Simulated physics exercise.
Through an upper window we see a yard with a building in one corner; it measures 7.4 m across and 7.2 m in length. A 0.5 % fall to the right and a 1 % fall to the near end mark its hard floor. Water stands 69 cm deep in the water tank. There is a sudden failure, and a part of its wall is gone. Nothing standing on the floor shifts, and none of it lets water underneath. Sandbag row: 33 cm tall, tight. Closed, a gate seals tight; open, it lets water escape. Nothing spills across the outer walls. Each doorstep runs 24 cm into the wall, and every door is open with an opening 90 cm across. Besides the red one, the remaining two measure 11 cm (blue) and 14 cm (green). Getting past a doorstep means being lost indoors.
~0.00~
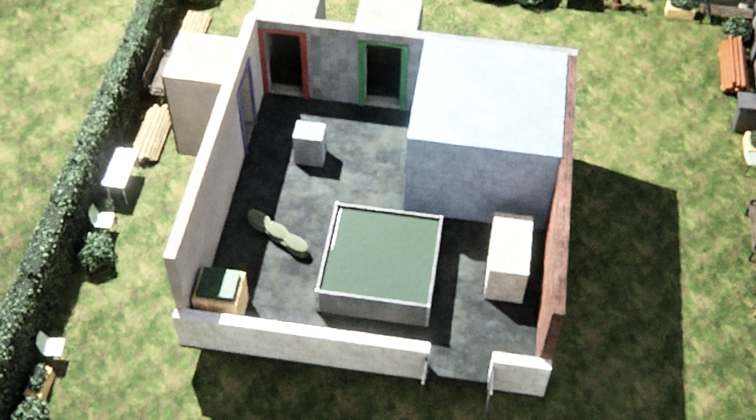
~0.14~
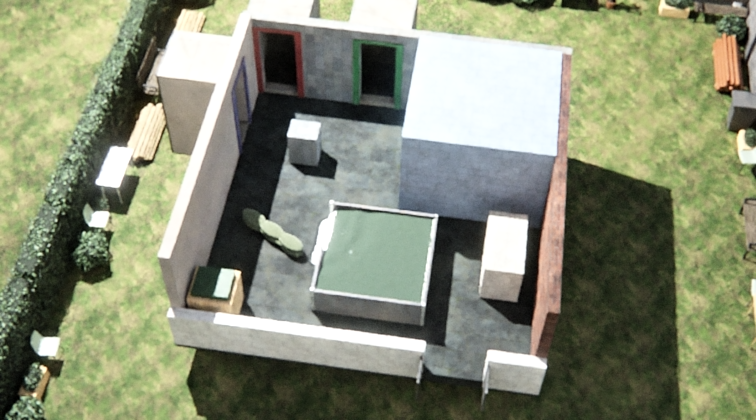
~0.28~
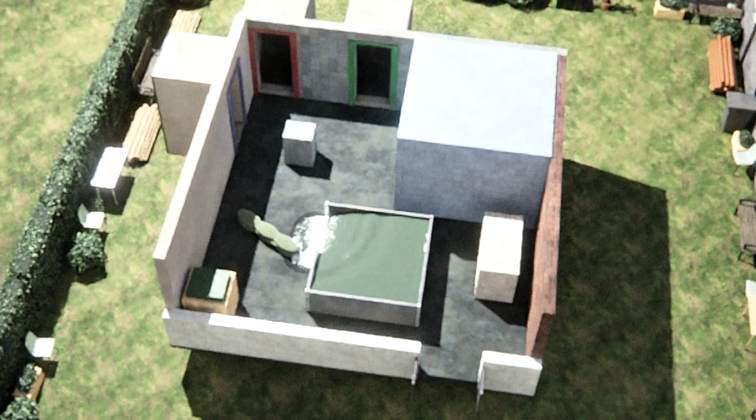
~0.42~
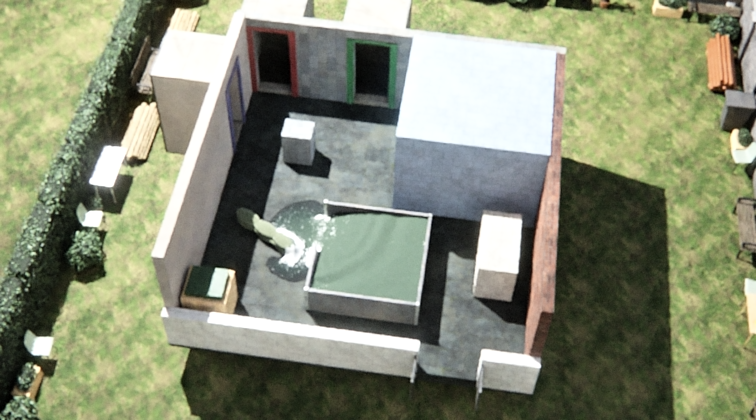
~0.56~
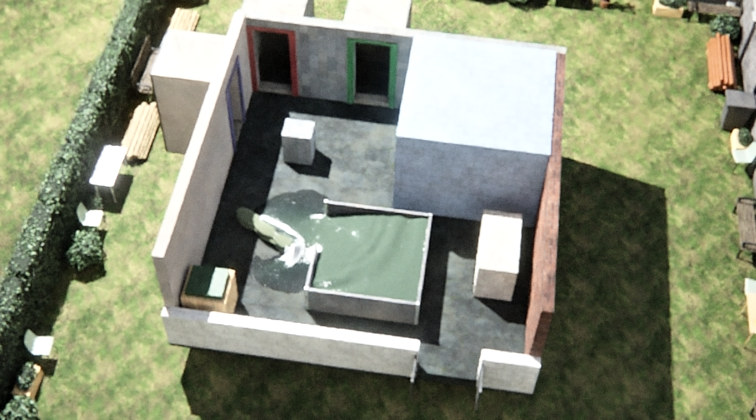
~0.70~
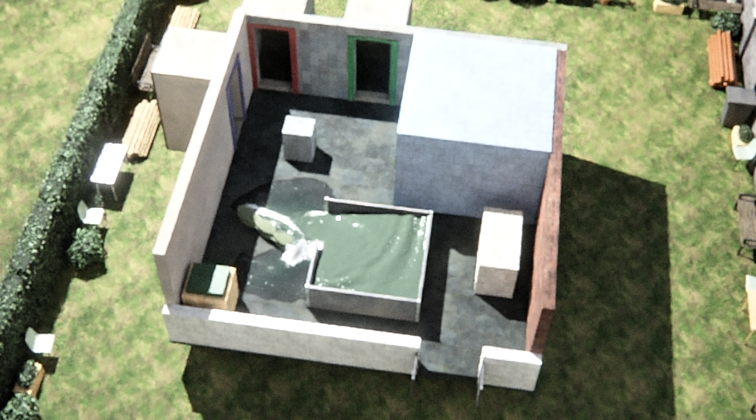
Water bursts through the tank's left side and spreads across the dark floor around the sandbags.
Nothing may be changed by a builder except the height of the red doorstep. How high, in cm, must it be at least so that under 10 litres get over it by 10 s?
At least 37 cm or so.
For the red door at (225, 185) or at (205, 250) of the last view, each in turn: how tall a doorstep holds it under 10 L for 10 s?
Roughly 30 cm for the first and 9.0 cm for the second.
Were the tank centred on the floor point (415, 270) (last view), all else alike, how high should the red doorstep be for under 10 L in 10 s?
You'd need some 27 cm.
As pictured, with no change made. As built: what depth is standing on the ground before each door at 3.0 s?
Blue door: 21 cm; green door: 0 cm; red door: 36 cm.
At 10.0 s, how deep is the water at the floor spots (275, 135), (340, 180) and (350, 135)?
First spot about 10 cm, second about 8 cm, third about 8 cm.
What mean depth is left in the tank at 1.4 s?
About 52 cm.
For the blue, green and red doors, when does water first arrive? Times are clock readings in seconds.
The flood shows up at blue at 1.4 s, at green at 3.2 s, and at red at 2.0 s.
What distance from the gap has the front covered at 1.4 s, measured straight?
Near 3.8 metres, give or take.
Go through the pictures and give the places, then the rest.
Still water, 69 cm deep, in the water tank at (381, 255); the red door at (284, 67) is dry, in the first picture.
The gap is at (329, 239), the front 0.3 m out at (311, 258); the back of the water tank holds 69 cm, in the second picture.
The gap is at (324, 240), the front 0.7 m out at (291, 245); the back of the water tank holds 69 cm, in the third picture.
The gap is at (323, 239), the front 1.3 m out at (269, 230); the back of the water tank holds 69 cm, in the fourth picture.
The front is at (252, 217), 1.8 m from the gap at (323, 238); 2.9 m2 of floor is wet, 69 cm left at the back, in the fifth picture.
The front is at (238, 202), 2.2 m from the gap at (324, 236); 4.1 m2 of floor is wet, 66 cm left at the back; 3.1 m in a straight line remain to the red door at (274, 62), in the sixth picture.
After 1.4 s water covers 30 % of the floor, deepest (46 cm) near (295, 244); it has not reached the red door.
After 3.0 s water covers 45 % of the floor, deepest (39 cm) near (253, 92); 36 cm at the red door, 92 litres in over its 14 cm doorstep.
After 10.0 s water covers 90 % of the floor, deepest (17 cm) near (371, 222); 11 cm at the red door, 315 litres in over its 14 cm doorstep.
At the red door as built, the water arrived by 2.0 s and peaked near 36 cm at 3.0 s.
Run again over the same 10 s with other heights there, 22 litres in over 33.5 cm, 0 litres over 46 cm. The limit of 10 litres is kept from about 37 cm up.
